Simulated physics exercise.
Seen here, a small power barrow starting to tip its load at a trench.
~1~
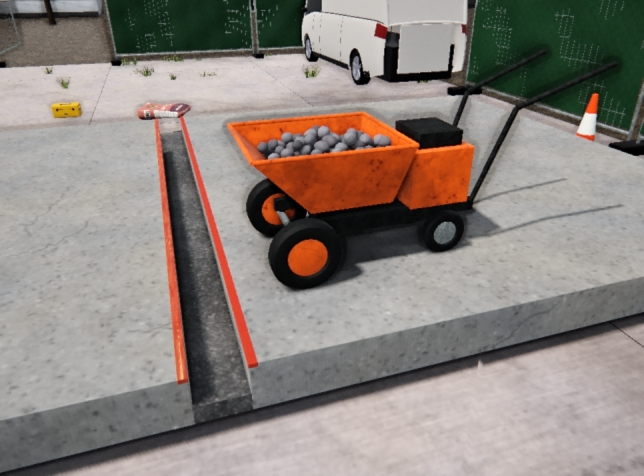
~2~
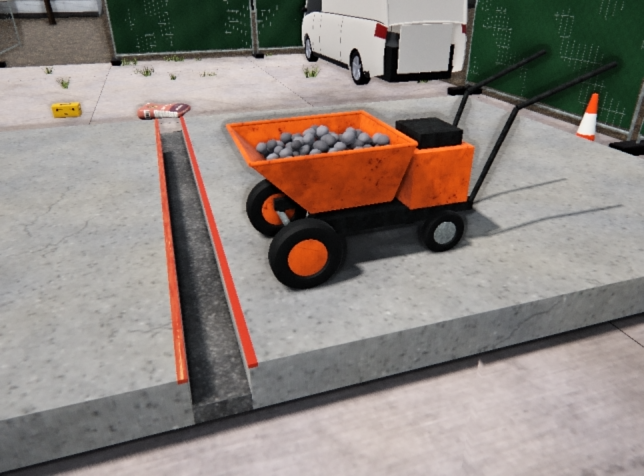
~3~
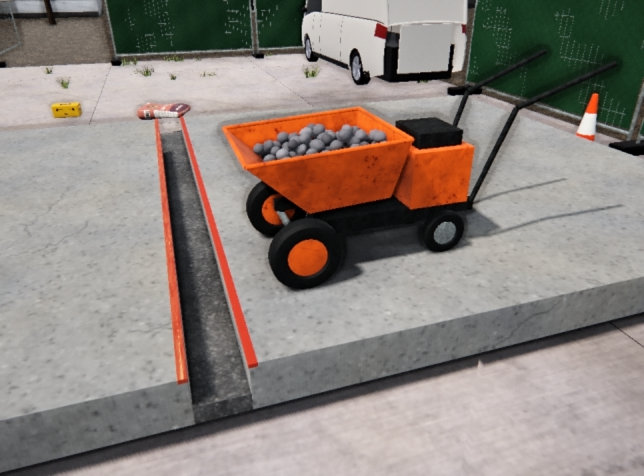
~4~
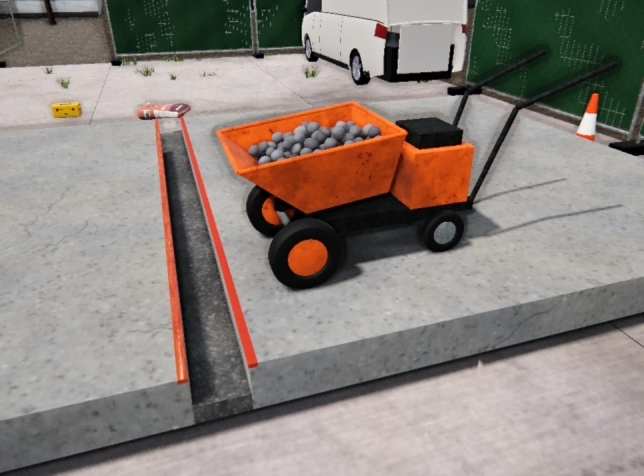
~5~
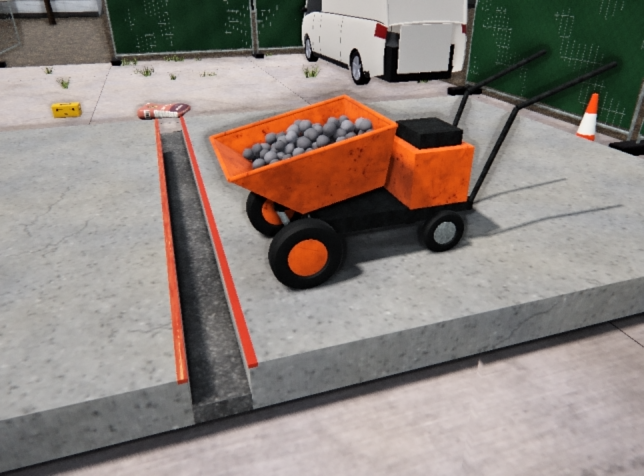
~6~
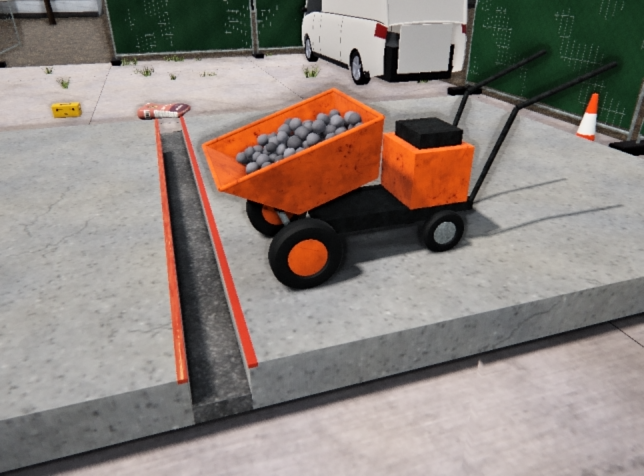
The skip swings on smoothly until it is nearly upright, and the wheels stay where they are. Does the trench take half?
Between the edges lies less than half of the load.
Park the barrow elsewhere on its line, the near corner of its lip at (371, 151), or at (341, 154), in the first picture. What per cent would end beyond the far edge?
In turn 0 and 0 in a hundred.
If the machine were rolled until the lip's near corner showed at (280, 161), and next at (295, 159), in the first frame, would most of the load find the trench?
At the first place more than half, at the second the larger part.
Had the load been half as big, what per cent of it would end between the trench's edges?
About 40 per cent.
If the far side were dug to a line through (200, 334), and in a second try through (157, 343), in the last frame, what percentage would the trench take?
The first gives 0 %, the second 60 %.
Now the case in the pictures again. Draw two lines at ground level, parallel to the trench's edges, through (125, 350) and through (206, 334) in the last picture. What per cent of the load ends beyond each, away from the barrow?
In turn 30 and 70 in a hundred.
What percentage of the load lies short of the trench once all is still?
About 0 per cent.
Soon, skip tipped steeply; all in the skip.
A while on, skip tipped right over; most in the skip; a stray few in or heaped over the trench; about a quarter beyond it; a stray few falling.
Towards the end, skip tipped right over; about a quarter in the skip; about a quarter in or heaped over the trench; about two thirds beyond it.
Finally, skip tipped right over; about a quarter in the skip; about a quarter in or heaped over the trench; about two thirds beyond it.
